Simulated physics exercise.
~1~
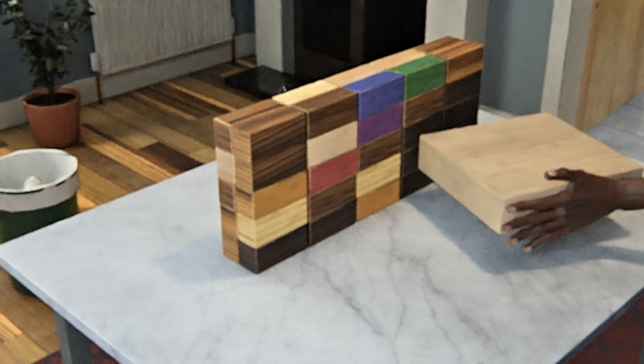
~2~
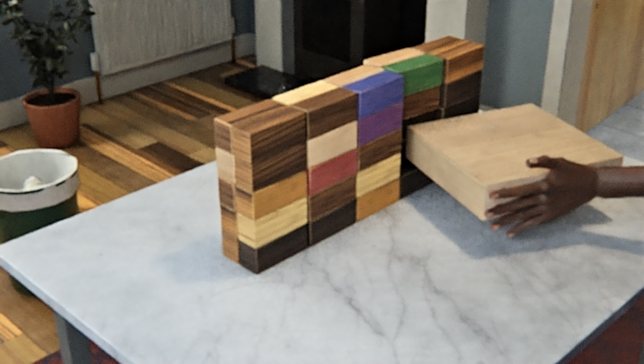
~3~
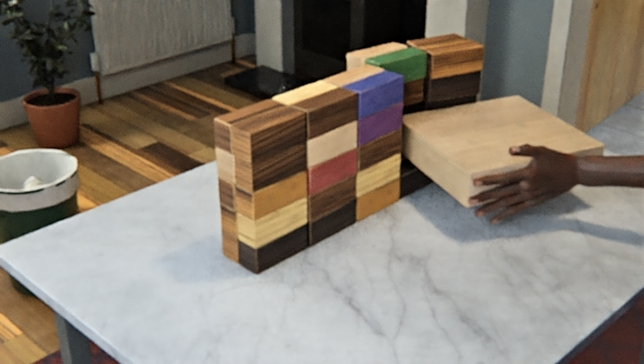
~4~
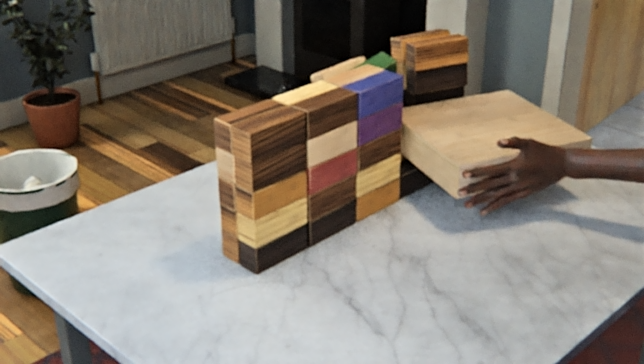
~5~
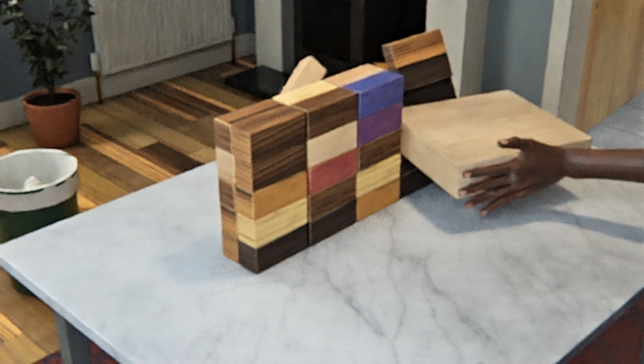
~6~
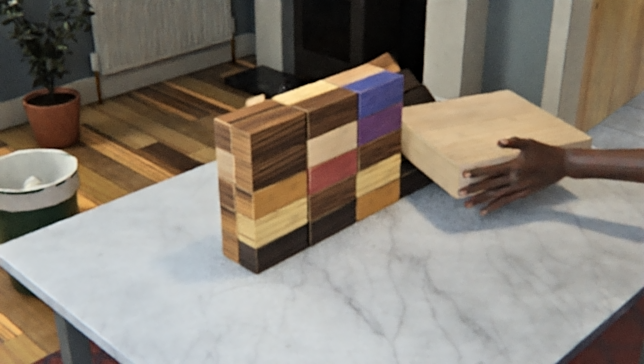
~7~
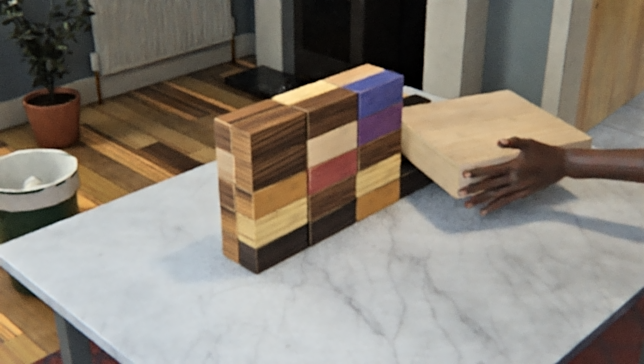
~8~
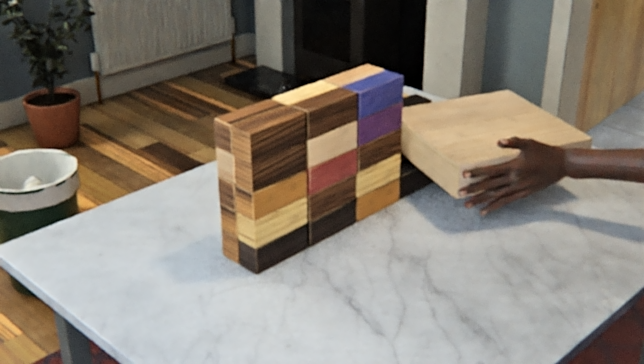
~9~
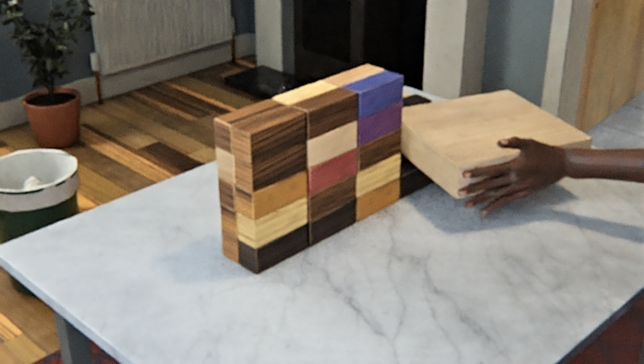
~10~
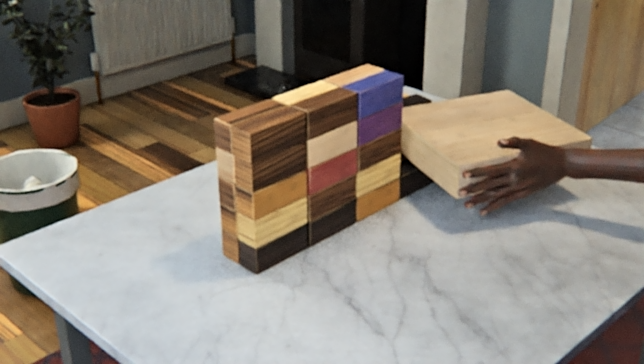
Hand pushing a pale wooden block into a toy block wall, toppling its right end backward while the rest stays standing.
